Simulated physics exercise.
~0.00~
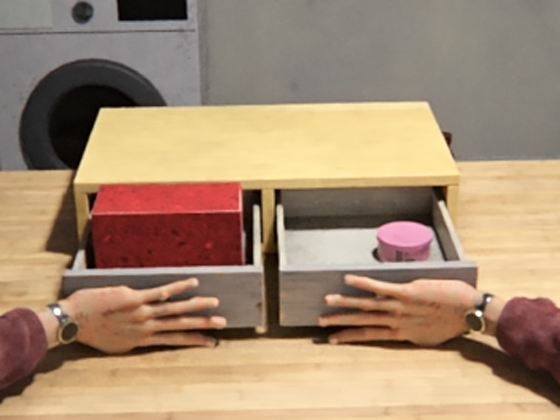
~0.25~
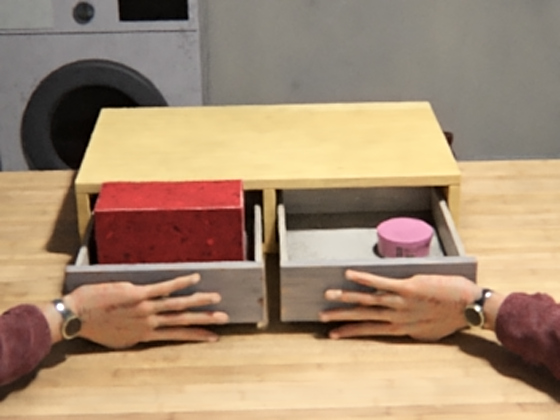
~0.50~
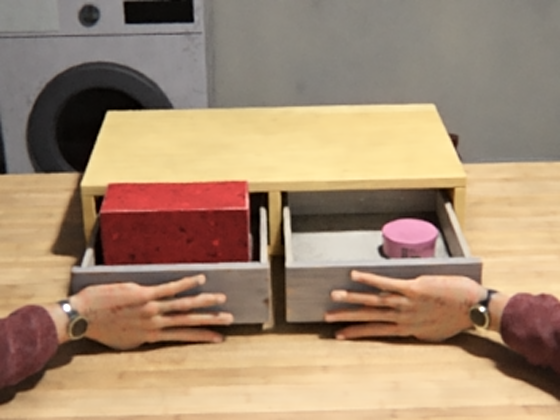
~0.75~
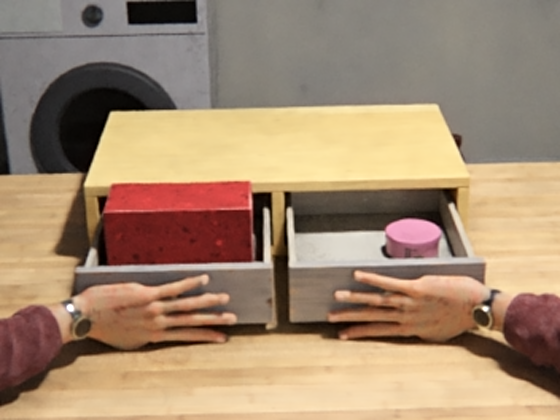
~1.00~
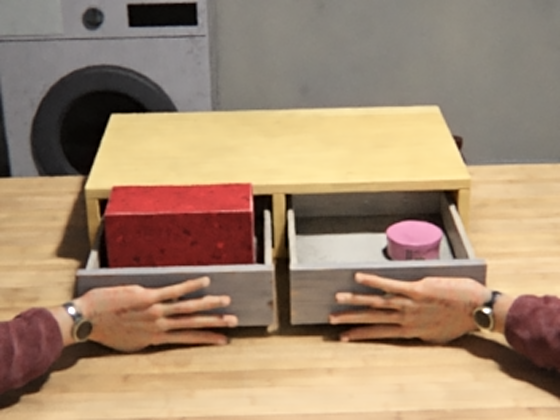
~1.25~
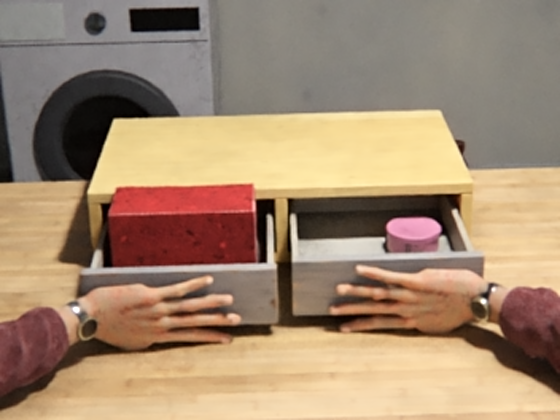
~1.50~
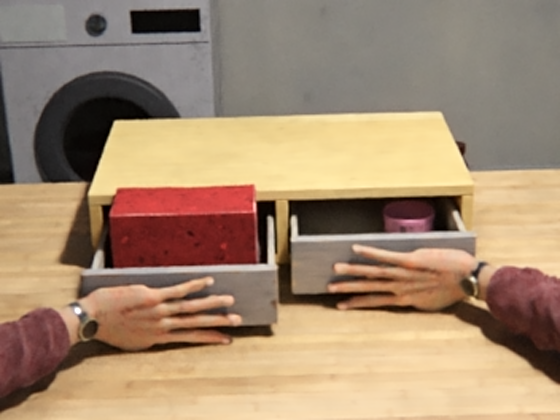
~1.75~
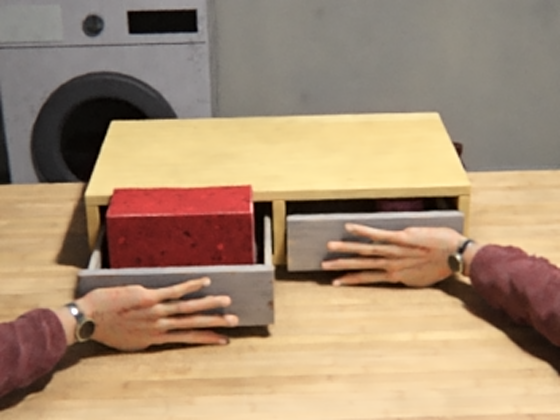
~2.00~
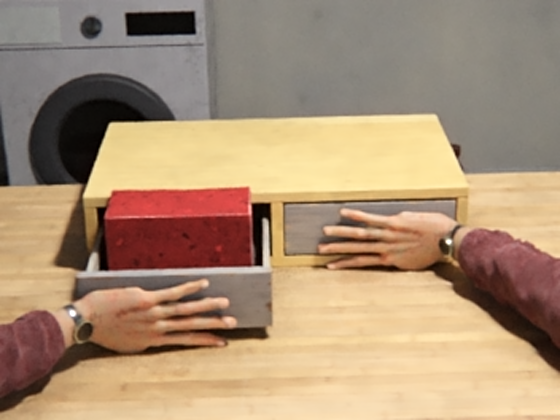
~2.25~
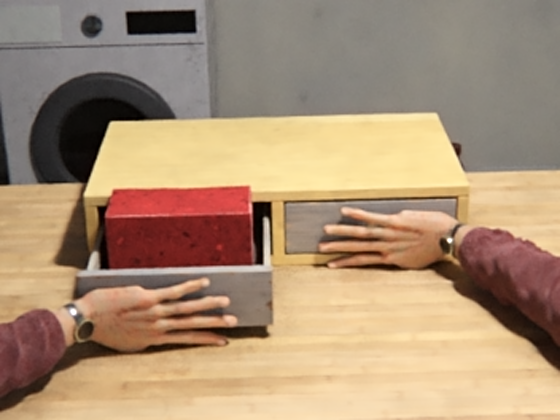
On a wooden table in front of a washing machine, two hands rested against a small chest's open drawers, then the right one pushed its drawer with a pink pot fully shut, while the left drawer, holding a red block, stayed open.
